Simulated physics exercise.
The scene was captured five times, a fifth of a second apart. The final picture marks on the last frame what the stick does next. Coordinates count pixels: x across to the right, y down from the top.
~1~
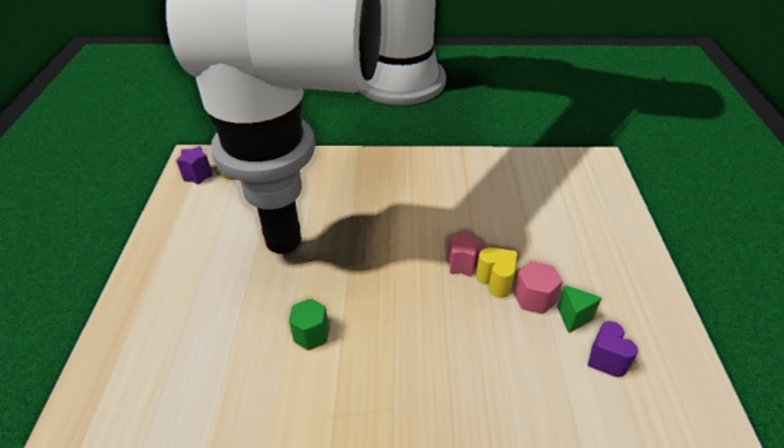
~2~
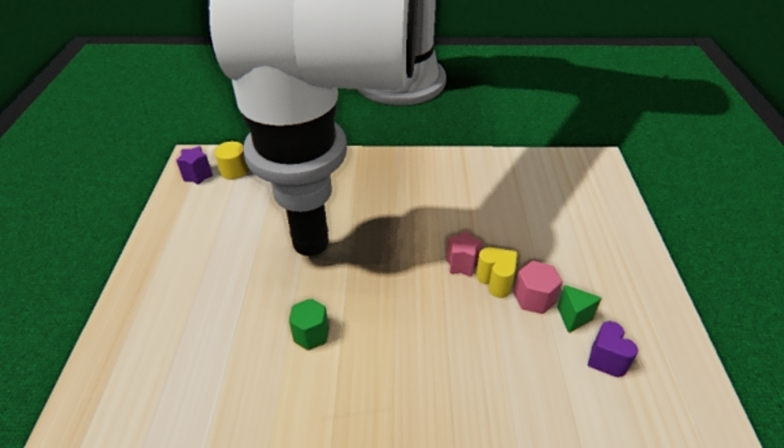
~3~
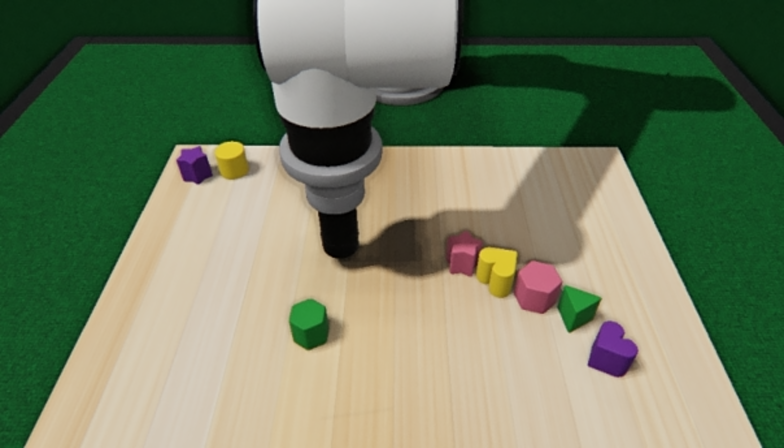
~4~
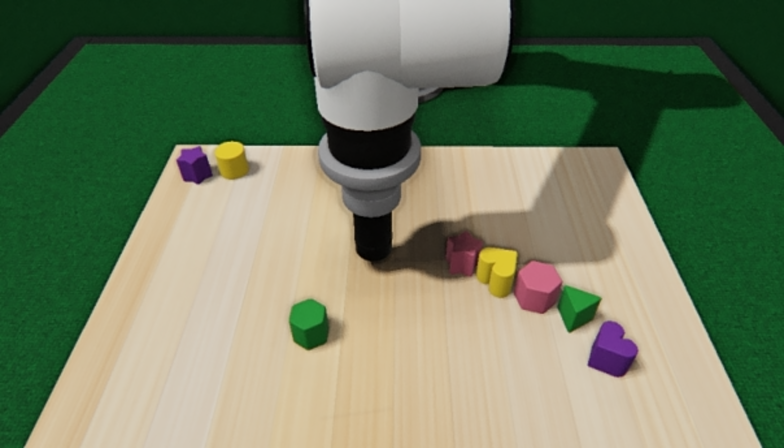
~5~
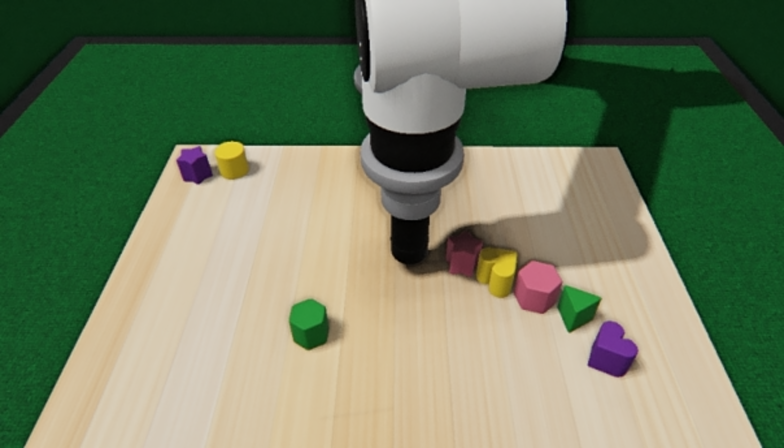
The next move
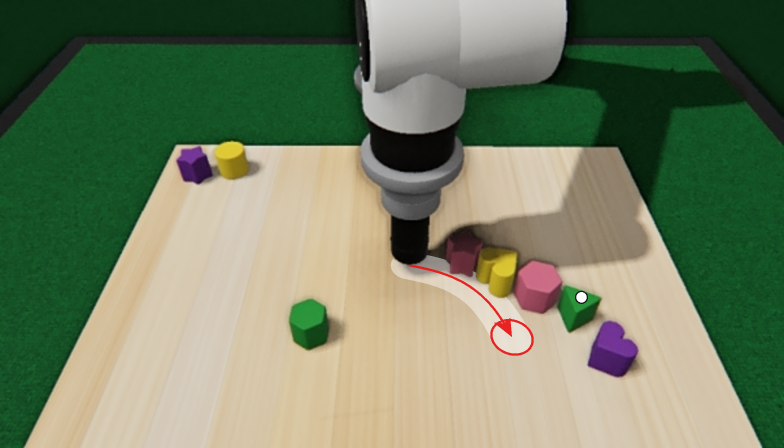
White and grey robot arm moving its black tip rightward across a wooden board toward a row of coloured blocks.
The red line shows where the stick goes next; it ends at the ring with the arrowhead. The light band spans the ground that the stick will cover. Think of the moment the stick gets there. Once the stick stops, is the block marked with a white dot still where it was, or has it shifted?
It sits in its place.
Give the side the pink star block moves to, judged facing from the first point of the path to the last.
Heads left.
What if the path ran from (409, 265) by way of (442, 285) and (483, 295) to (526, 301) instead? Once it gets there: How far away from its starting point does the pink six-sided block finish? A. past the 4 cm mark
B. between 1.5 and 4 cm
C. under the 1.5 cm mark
B
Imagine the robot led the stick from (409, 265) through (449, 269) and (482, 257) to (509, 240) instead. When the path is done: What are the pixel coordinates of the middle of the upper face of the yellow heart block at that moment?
Put as a pixel place, it's (524, 254).
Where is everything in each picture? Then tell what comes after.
In the first frame, stick's lower end at (284, 242); pink star block at (465, 243); yellow heart block at (501, 259); pink six-sided block at (541, 276); green triangular block at (581, 297).
In the second frame, stick at (311, 244); blocks still.
In the third frame, stick at (341, 247); blocks still.
In the fourth frame, stick at (374, 249); blocks still.
In the fifth frame, stick at (409, 252); pink star block at (465, 243); yellow heart block at (501, 259); pink six-sided block at (541, 276); green triangular block at (581, 297).
Drawn move, from (409, 265) through (451, 277) and (487, 301) to (512, 337); the dot is on the green triangular block.
On the path given first. One third of the way, stick at (454, 264); pink star block at (478, 240), turned 30° anticlockwise; yellow heart block at (511, 259), turned 30° clockwise.
Two thirds of the way, stick at (490, 288); pink star block at (482, 240), turned 50° anticlockwise; yellow heart block at (516, 259), turned 20° clockwise; pink six-sided block at (548, 278).
At the end, stick at (515, 324); pink star block at (482, 240), turned 50° anticlockwise; yellow heart block at (516, 259), turned 15° clockwise; pink six-sided block at (548, 278); green triangular block still.
